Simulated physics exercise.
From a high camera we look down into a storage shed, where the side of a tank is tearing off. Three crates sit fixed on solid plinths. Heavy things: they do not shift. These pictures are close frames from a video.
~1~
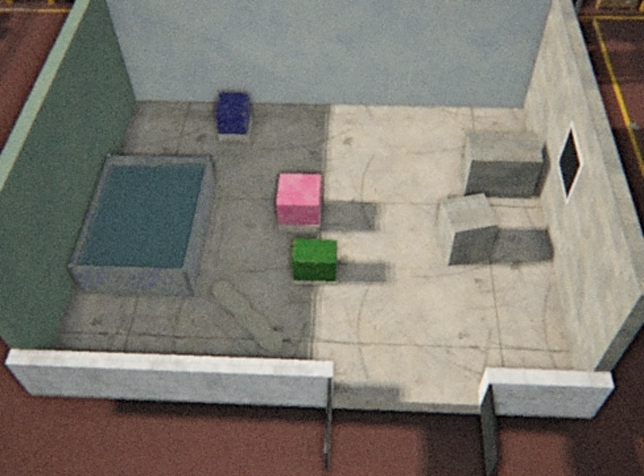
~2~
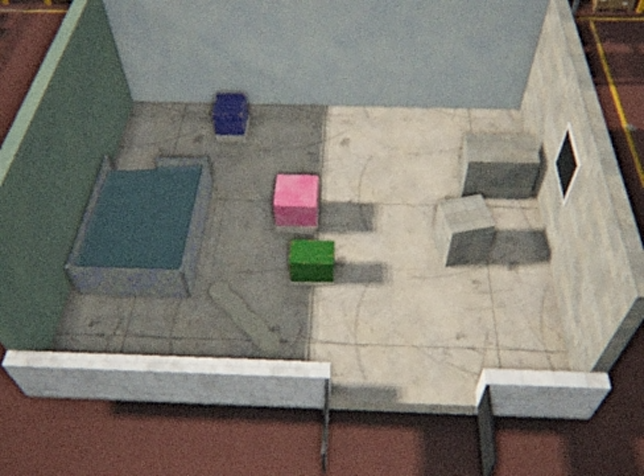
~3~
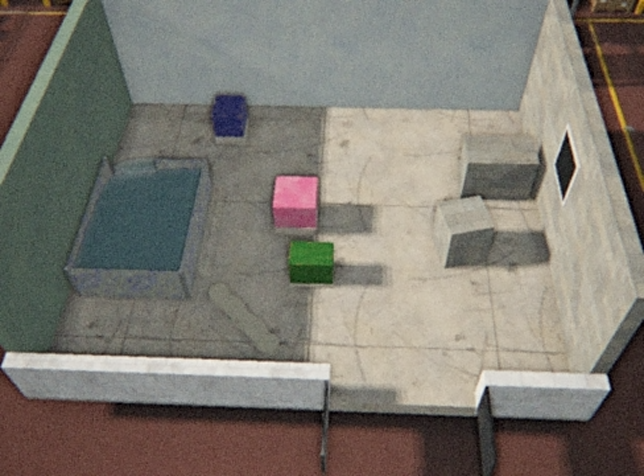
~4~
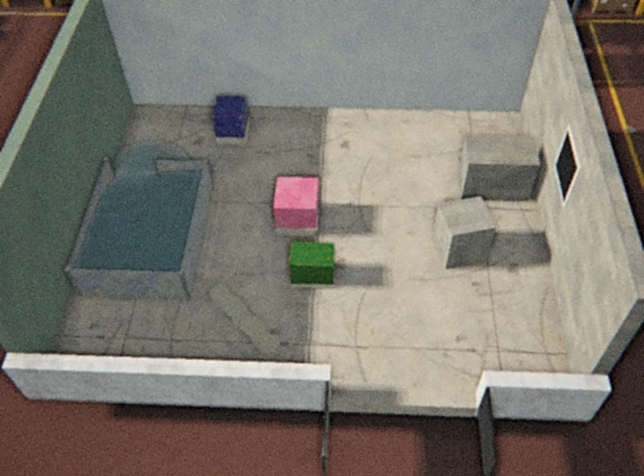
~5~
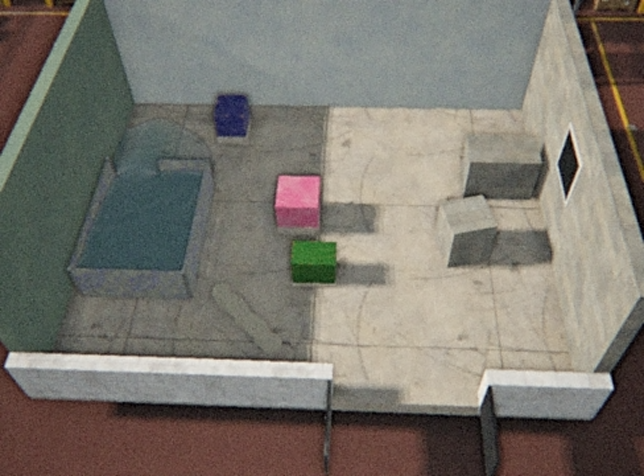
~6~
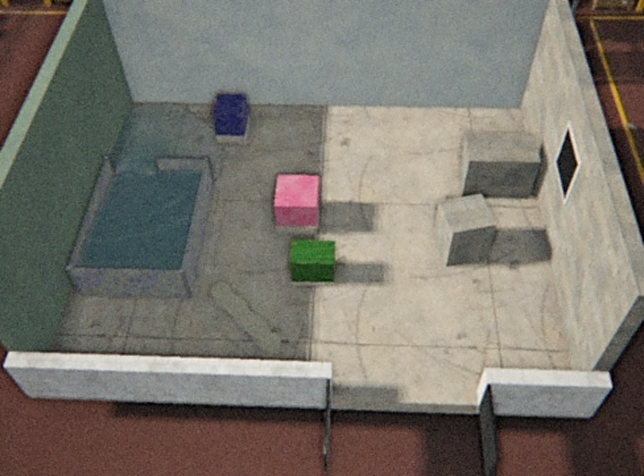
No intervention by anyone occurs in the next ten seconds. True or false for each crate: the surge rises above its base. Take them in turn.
Blue crate: True; green crate: False; pink crate: False.
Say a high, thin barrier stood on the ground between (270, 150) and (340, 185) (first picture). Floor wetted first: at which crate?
First to be reached: The one in blue.
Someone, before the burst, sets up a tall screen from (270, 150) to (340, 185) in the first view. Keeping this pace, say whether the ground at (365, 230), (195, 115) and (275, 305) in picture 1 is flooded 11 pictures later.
First unwetted, then inundated, then unwetted.
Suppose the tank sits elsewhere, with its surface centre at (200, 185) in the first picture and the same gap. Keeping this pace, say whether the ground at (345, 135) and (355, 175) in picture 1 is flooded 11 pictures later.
First point soaked, second point untouched.
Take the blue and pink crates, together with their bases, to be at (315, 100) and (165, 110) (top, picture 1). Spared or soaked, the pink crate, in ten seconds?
As I see it, the pink crate is overtopped within the ten seconds.
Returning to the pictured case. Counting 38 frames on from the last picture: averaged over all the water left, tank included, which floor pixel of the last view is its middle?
Close to (244, 178).
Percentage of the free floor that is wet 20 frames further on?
Estimate: Some 35 in a hundred.
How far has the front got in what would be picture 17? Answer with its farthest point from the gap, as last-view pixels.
The wet edge reaches furthest near (326, 105).
A moment on, water covers 10 % of the floor; the blue crate water round its plinth, the green crate not reached, the pink crate not reached.
Next, water covers 15 % of the floor; the blue crate water round its plinth, the green crate not reached, the pink crate not reached.
Then, water covers 35 % of the floor; the blue crate water round its plinth, the green crate not reached, the pink crate not reached.
Later, water covers 60 % of the floor; the blue crate water round its plinth, the green crate water round its plinth, the pink crate water round its plinth.
In the end, water covers 90 % of the floor; the blue crate was topped, the green crate stayed above the water, the pink crate stayed above the water.
